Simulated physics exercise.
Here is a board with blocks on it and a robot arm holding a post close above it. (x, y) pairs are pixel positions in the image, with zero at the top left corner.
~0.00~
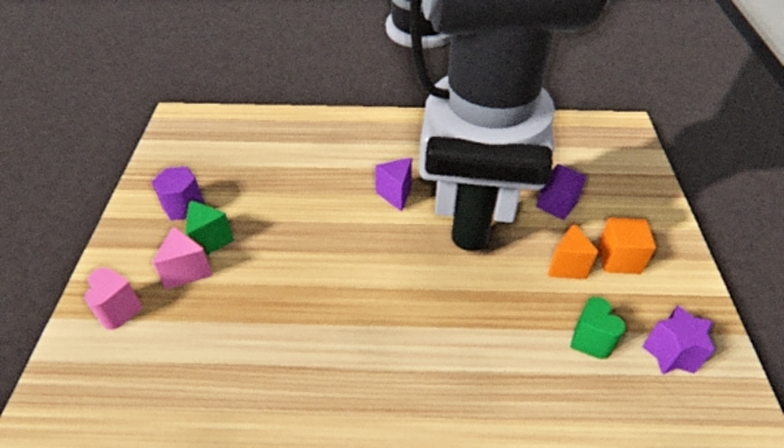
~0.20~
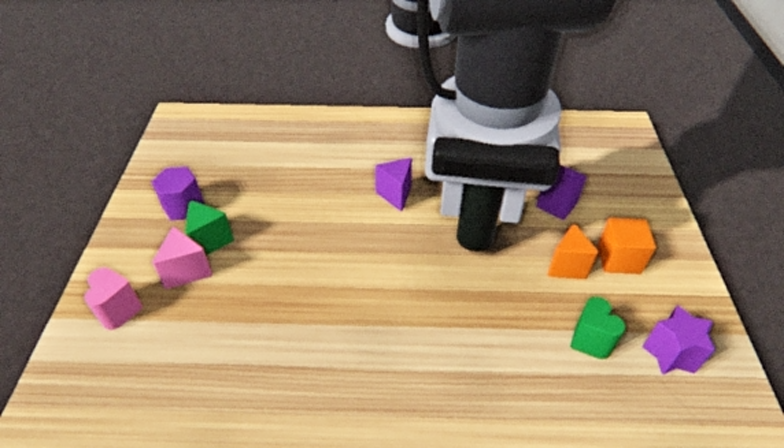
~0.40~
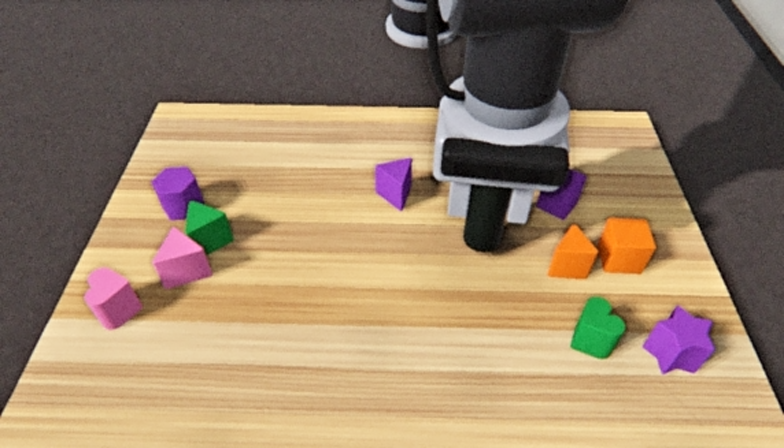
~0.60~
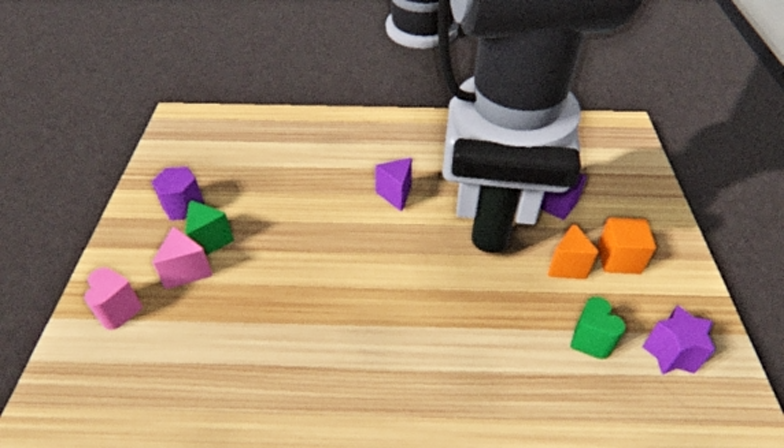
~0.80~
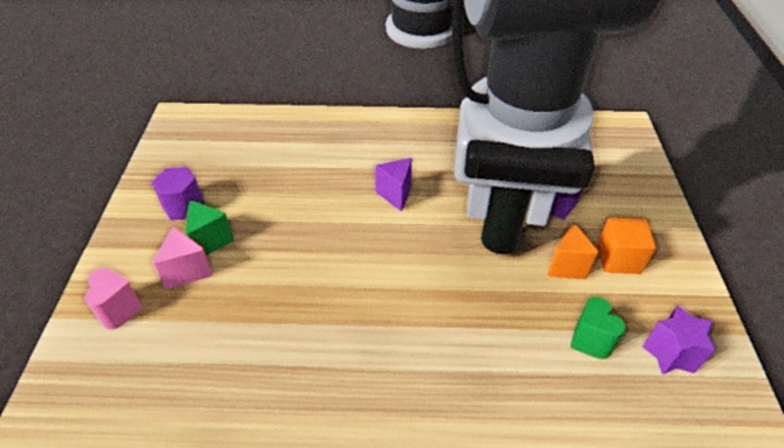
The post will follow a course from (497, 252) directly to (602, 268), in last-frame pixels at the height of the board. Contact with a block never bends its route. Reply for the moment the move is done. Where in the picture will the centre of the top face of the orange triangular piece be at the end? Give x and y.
Its top centre lands on (641, 263).
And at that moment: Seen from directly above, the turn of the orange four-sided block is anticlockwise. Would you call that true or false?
That statement is accurate.
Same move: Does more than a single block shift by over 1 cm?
Answer: Yes.
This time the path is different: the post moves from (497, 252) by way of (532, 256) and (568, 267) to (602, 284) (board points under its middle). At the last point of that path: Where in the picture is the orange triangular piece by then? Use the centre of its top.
I'd expect the centre of its top face to be at (650, 267).
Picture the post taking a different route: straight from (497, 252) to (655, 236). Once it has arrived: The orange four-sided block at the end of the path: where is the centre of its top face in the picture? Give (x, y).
Located at (666, 239).
On the path given first. One third of the way, post at (535, 246); nothing pushed yet.
Two thirds of the way, post at (571, 251); orange triangular piece at (609, 249).
At the end, post at (607, 257); purple four-sided block still; orange triangular piece at (641, 263); orange four-sided block at (651, 234), turned 35° anticlockwise.
